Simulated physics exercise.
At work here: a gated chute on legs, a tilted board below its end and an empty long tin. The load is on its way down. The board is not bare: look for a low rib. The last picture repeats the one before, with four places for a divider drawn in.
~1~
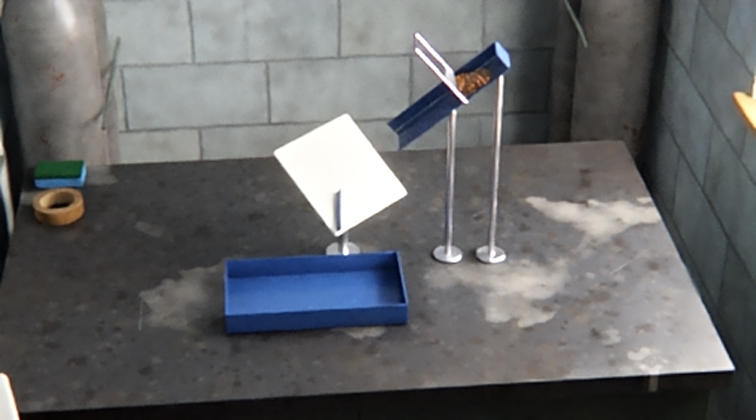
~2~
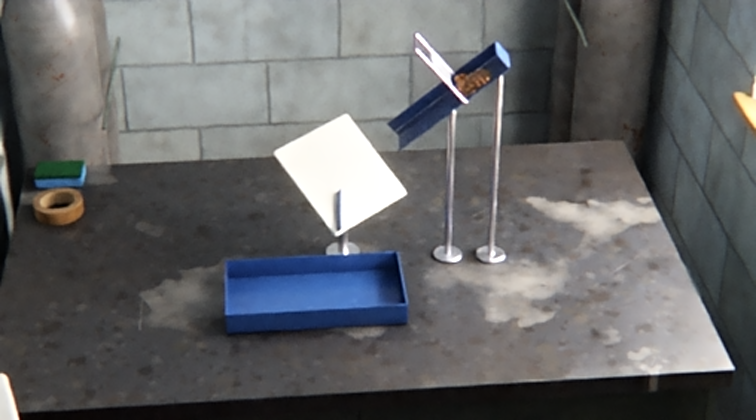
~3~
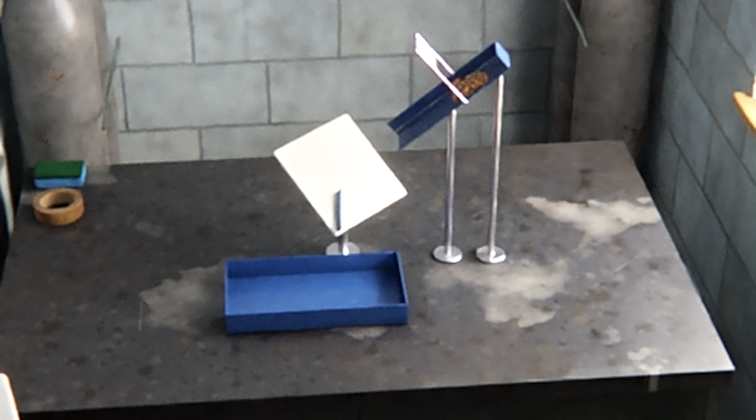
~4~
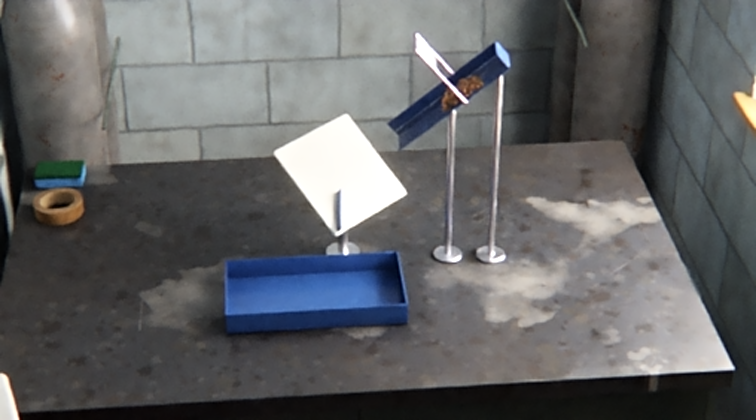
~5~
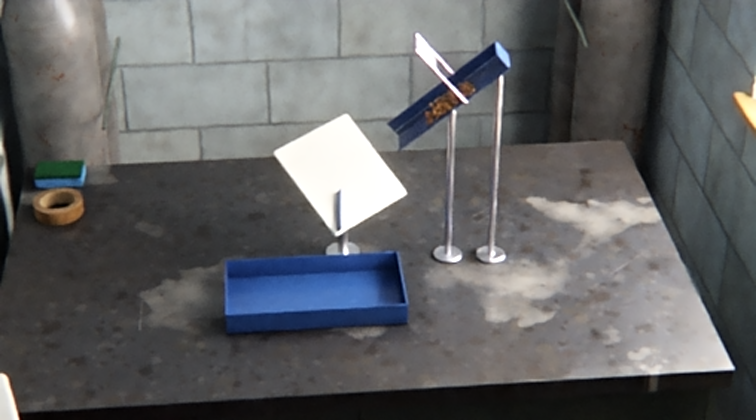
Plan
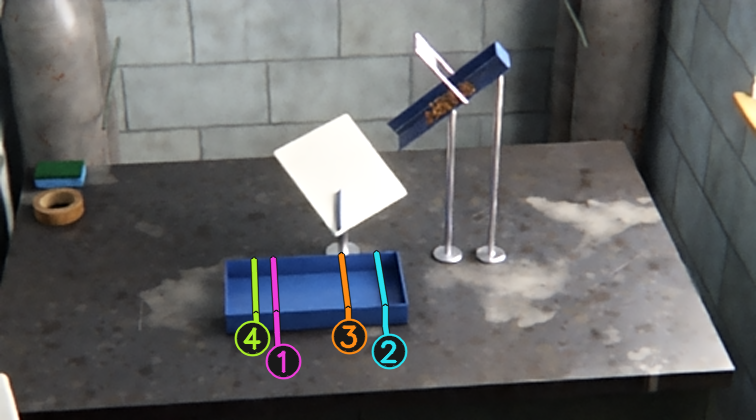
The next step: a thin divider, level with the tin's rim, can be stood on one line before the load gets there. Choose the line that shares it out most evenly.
The best line is 2.
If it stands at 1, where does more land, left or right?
The right side.
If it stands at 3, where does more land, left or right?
Right.
On the marked copy, line 1 crosses the front rim at (276, 312); line 2 crosses the front rim at (385, 306); line 3 crosses the front rim at (348, 308); line 4 crosses the front rim at (255, 313).
Choosing 1, of what is caught, none at all on the left of the divider, the whole lot on the right.
Choosing 2, of what is caught, close to two thirds on the left of the divider, close to a third on the right.
Choosing 3, of what is caught, a small share on the left of the divider, all but a few on the right.
Choosing 4, of what is caught, none at all on the left of the divider, the whole lot on the right.
